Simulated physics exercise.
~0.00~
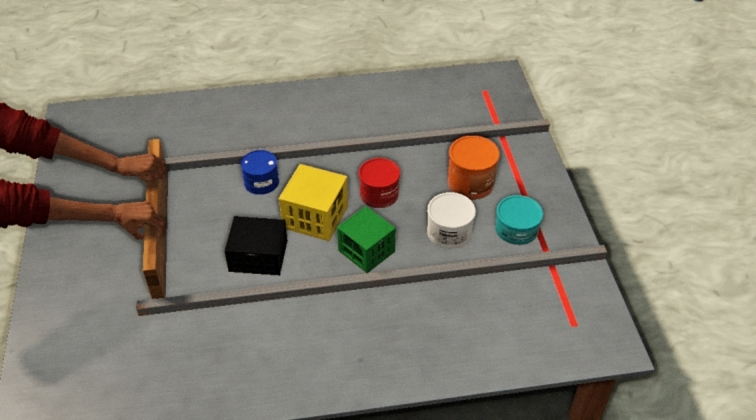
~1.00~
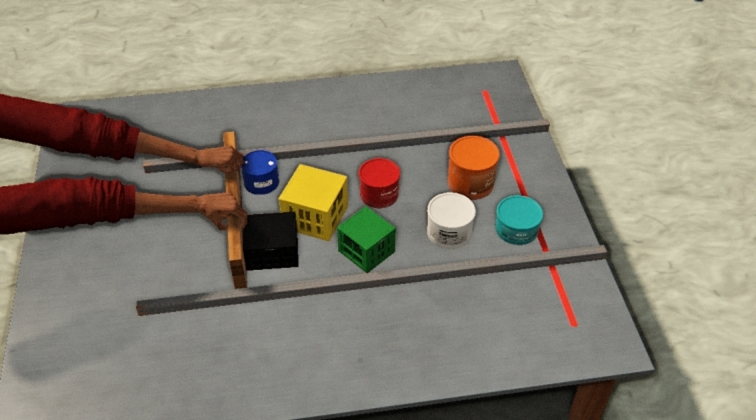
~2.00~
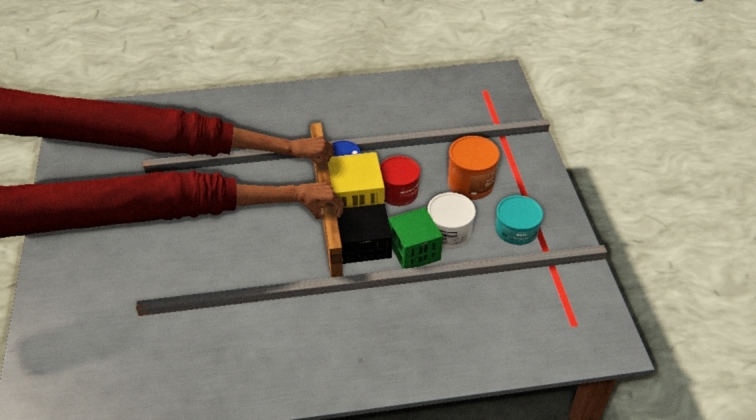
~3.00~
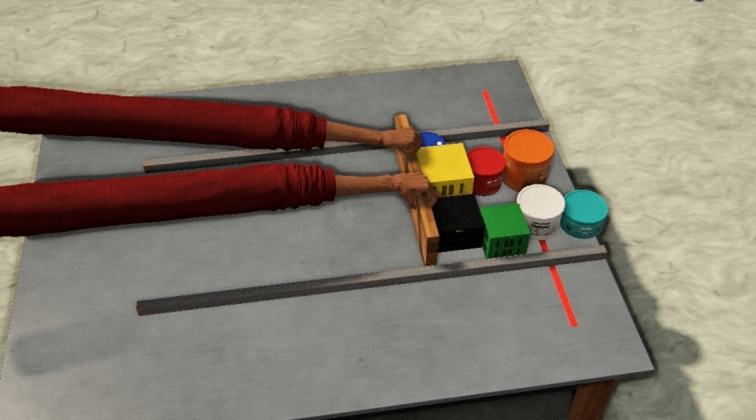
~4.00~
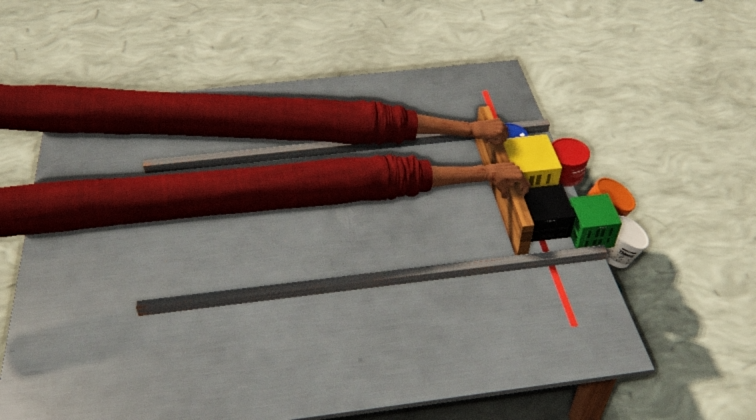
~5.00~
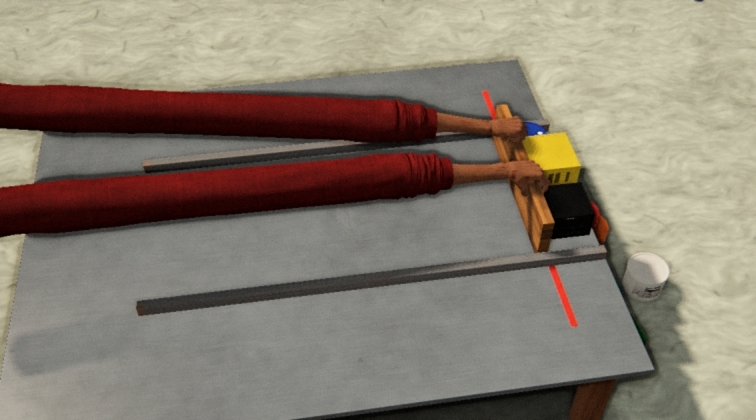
On a low grey platform over a pale, rough floor, seen from above by a still camera, two battens flank a loose group of crates and tubs. A yellow, a black and a green crate stand among blue, red, white, orange and turquoise tubs, with red tape across the right side. Two red-sleeved arms push a wooden plank rightward, gathering the black crate, then the rest, into a tight cluster. The turquoise, orange, red and white tubs and the green crate go over the right edge. The plank stops at the tape, with the yellow and black crates and blue tub still aboard.
